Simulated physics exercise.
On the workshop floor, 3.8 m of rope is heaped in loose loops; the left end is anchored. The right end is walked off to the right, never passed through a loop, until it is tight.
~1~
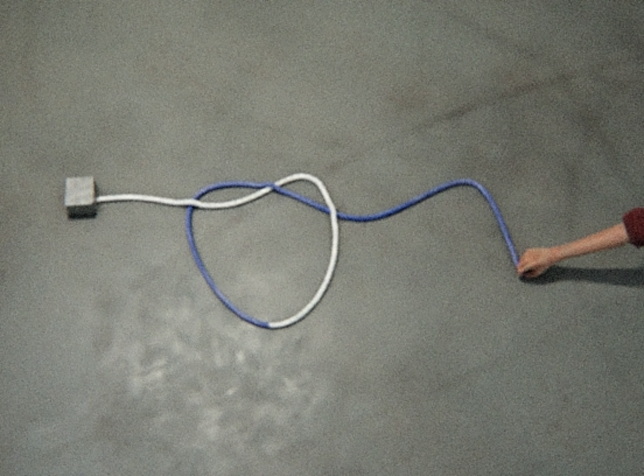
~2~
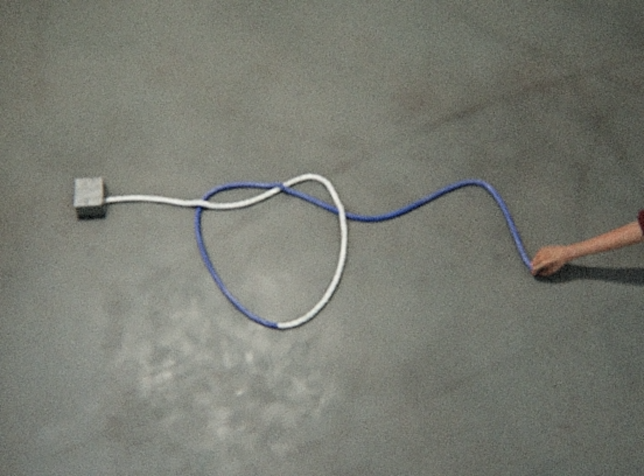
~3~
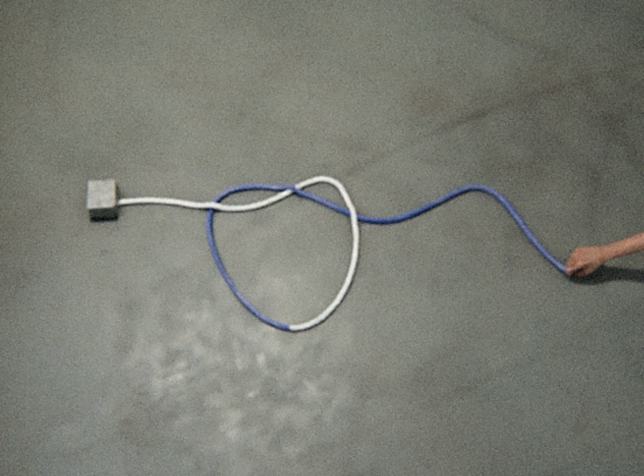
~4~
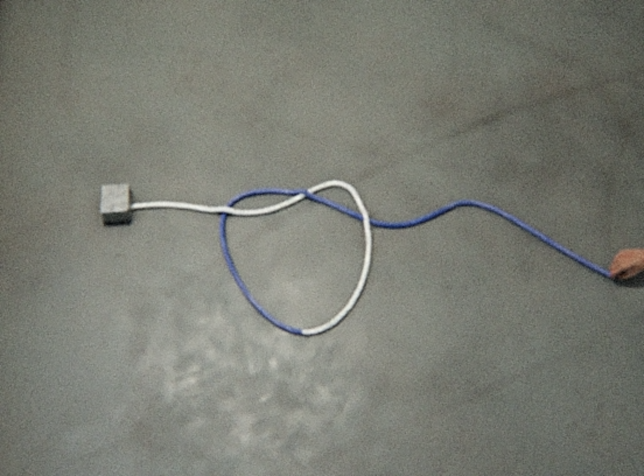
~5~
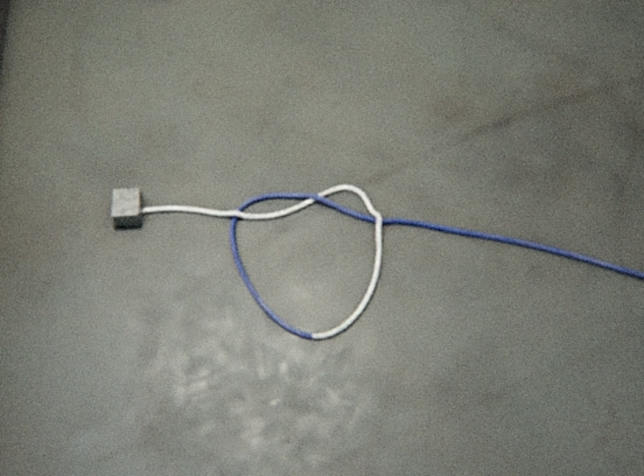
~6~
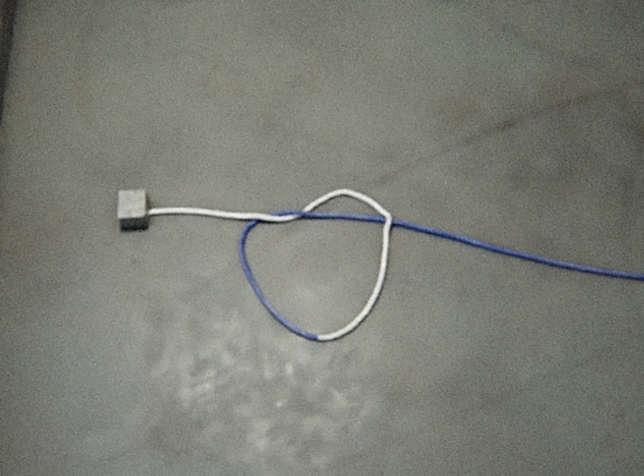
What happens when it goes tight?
The rope tightens into a knot.
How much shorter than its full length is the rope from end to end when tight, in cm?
About 20 cm.
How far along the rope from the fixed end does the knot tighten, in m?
Some 1.2 m along.
Next, the ends are 2.5 m apart, loops still 50 cm across.
Then, the ends are 3.1 m apart, loops still 30 cm across.
After that, the ends are 3.6 m apart, loops still 10 cm across.
Later, the ends are 3.6 m apart, loops still 7 cm across.
At the end, the ends are 3.6 m apart, loops still 7 cm across.
